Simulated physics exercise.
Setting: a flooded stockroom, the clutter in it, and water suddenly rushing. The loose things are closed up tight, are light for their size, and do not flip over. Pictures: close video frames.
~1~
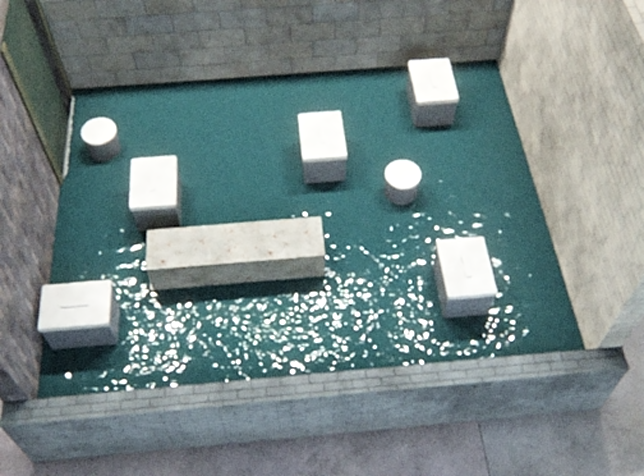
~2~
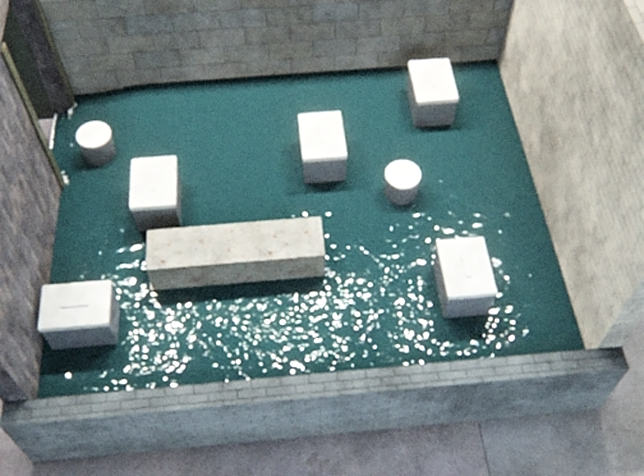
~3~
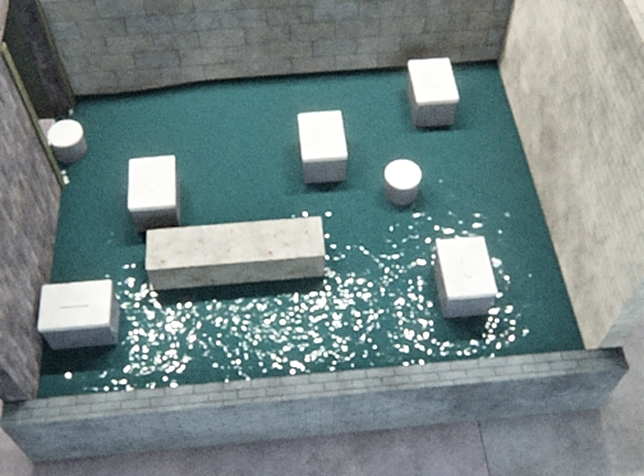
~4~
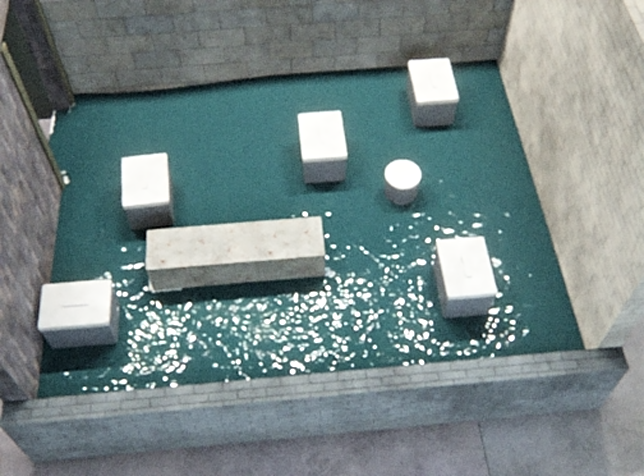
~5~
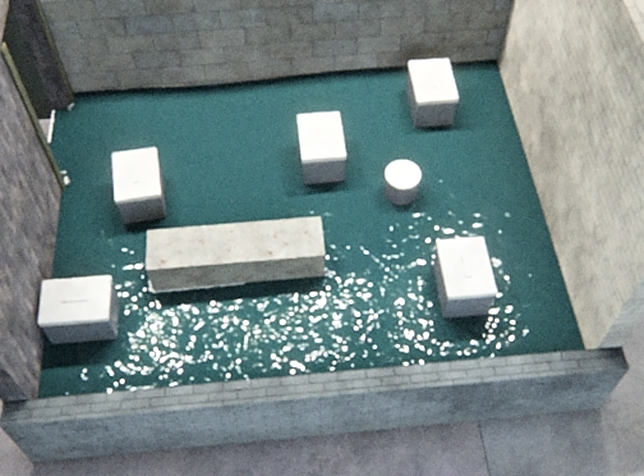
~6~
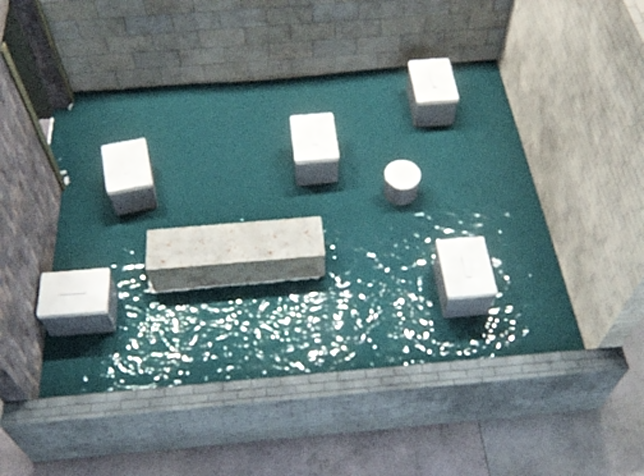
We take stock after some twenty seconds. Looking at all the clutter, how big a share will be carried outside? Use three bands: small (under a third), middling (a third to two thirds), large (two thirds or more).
Large.
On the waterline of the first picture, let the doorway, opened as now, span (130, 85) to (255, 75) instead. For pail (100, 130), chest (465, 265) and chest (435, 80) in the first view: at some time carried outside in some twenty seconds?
The three read escape, no escape and escape, respectively.
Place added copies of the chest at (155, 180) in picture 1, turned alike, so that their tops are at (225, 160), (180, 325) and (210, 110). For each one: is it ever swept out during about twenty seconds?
Sure - one by one that's out of the room, then out of the room, then out of the room.
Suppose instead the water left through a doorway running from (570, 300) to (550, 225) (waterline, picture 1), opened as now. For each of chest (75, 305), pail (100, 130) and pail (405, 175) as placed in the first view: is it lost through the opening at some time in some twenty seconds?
The three read no escape, no escape and escape, in that order.
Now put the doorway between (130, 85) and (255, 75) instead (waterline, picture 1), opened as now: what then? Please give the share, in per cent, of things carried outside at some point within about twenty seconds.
Near 90 percent, give or take.
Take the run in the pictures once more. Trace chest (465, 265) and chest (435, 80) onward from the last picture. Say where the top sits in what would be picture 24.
Estimated positions: (429, 240); (354, 79).
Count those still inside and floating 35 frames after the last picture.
2.
A moment on, 2 of 7 are out; 5 afloat.
Next, 3 of 7 are out; 4 afloat.
Later, 5 of 7 are out; 2 afloat.
In the end, 6 of 7 are out; 1 afloat.
